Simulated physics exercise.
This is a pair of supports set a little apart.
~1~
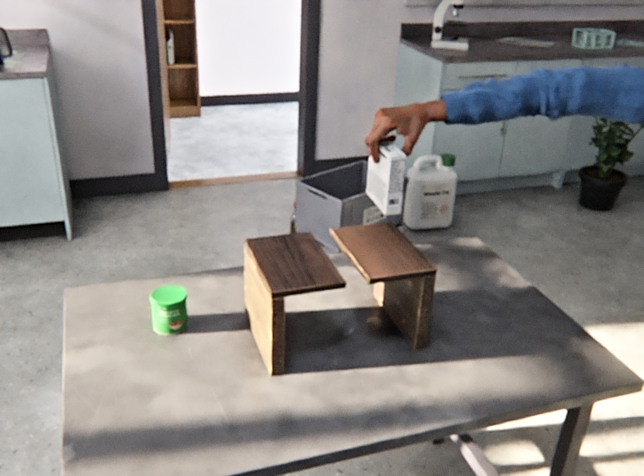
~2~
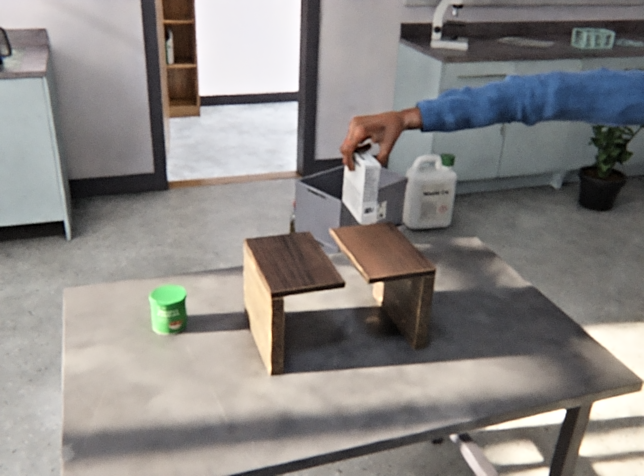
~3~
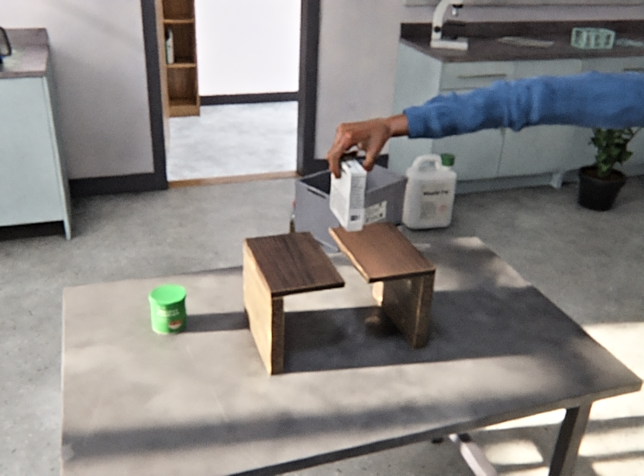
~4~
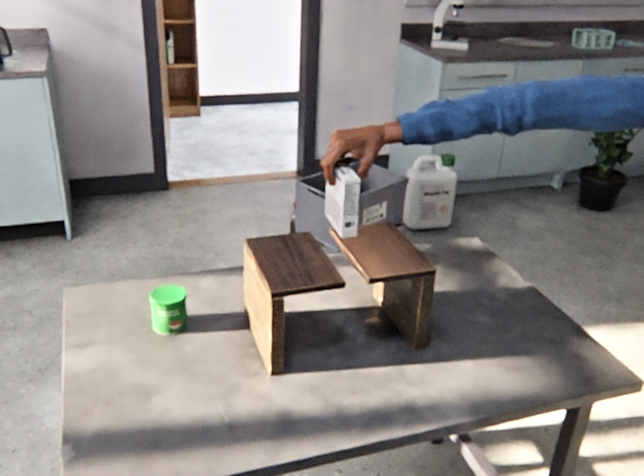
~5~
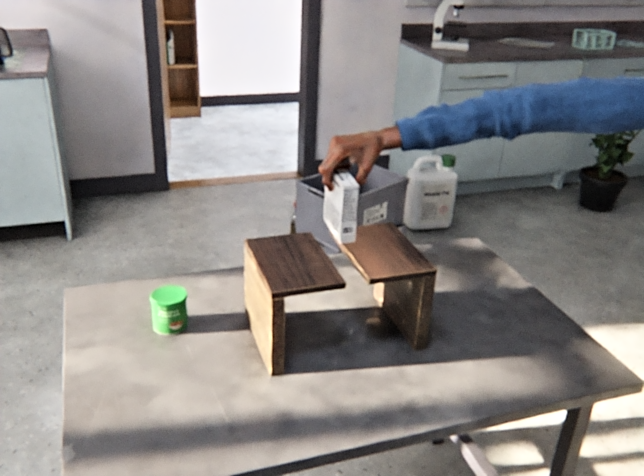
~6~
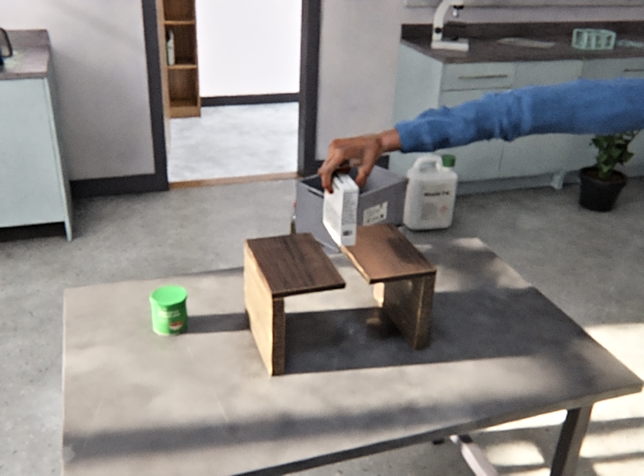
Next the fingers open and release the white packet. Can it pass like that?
The packet goes down the gap.
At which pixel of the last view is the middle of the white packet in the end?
Near (334, 308).
Then, 0.20 s on from there, white packet shifted a little near (339, 227).
Then, 0.30 s on from there, white packet shifted well along near (336, 285).
Then, 0.40 s on from there, white packet shifted well along near (334, 305).
In the end, moved from the start, white packet; green tin unmoved. At the end, from the last picture's camera, white packet near (334, 308). The packet reaches the table.
